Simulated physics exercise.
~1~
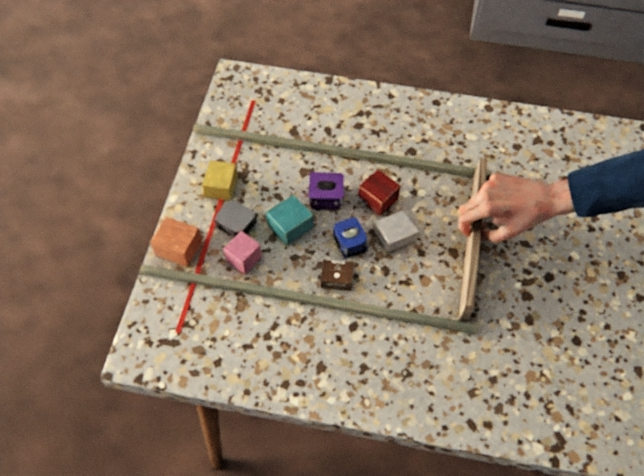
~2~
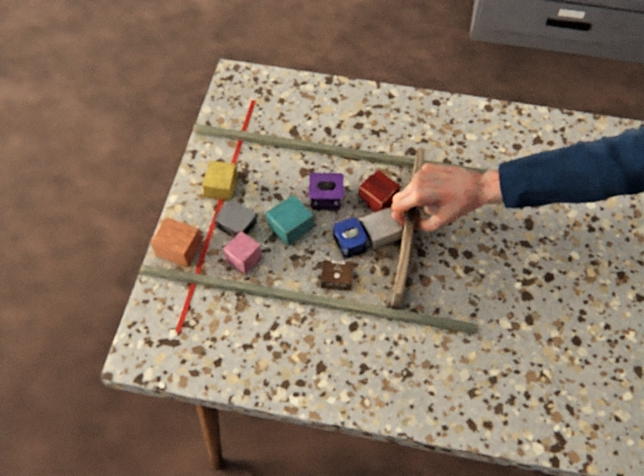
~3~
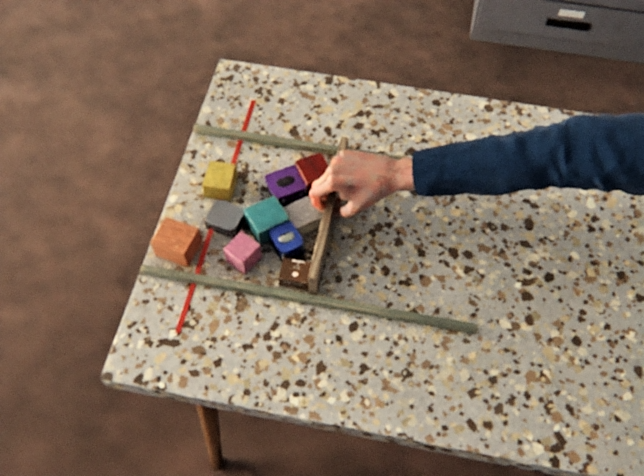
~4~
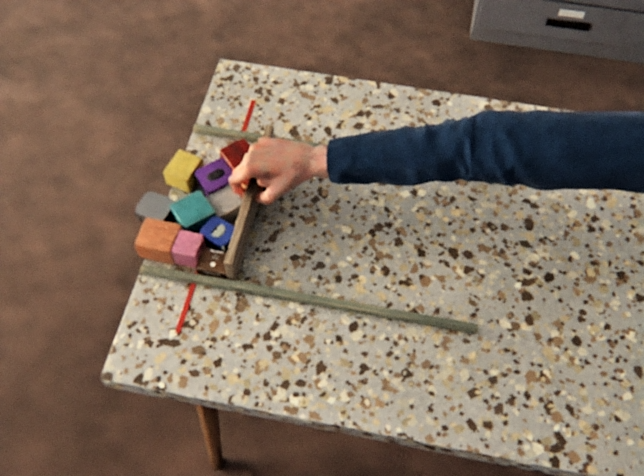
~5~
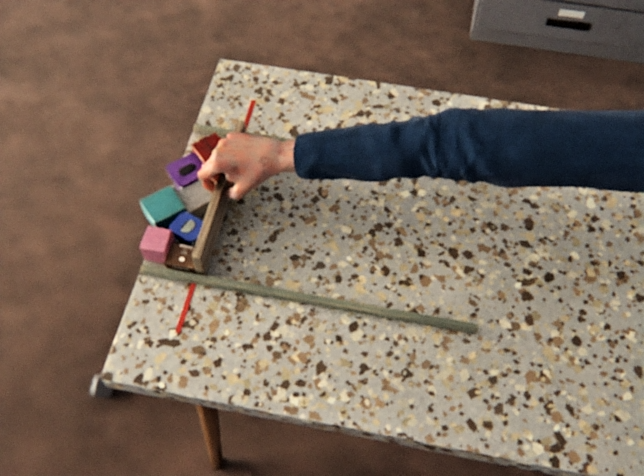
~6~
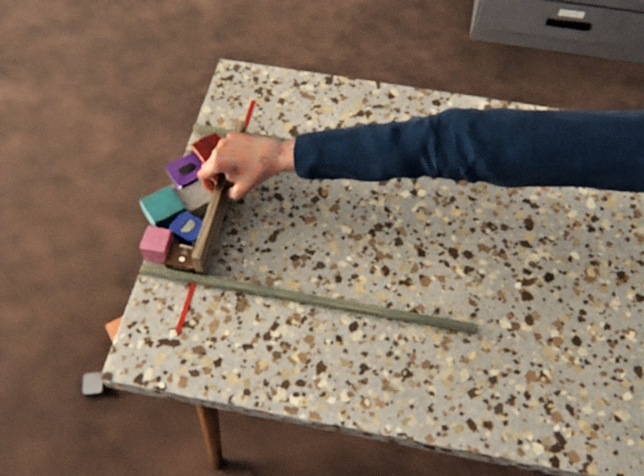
On a speckled table, a hand pushes a board left, sweeping three blocks off the end.
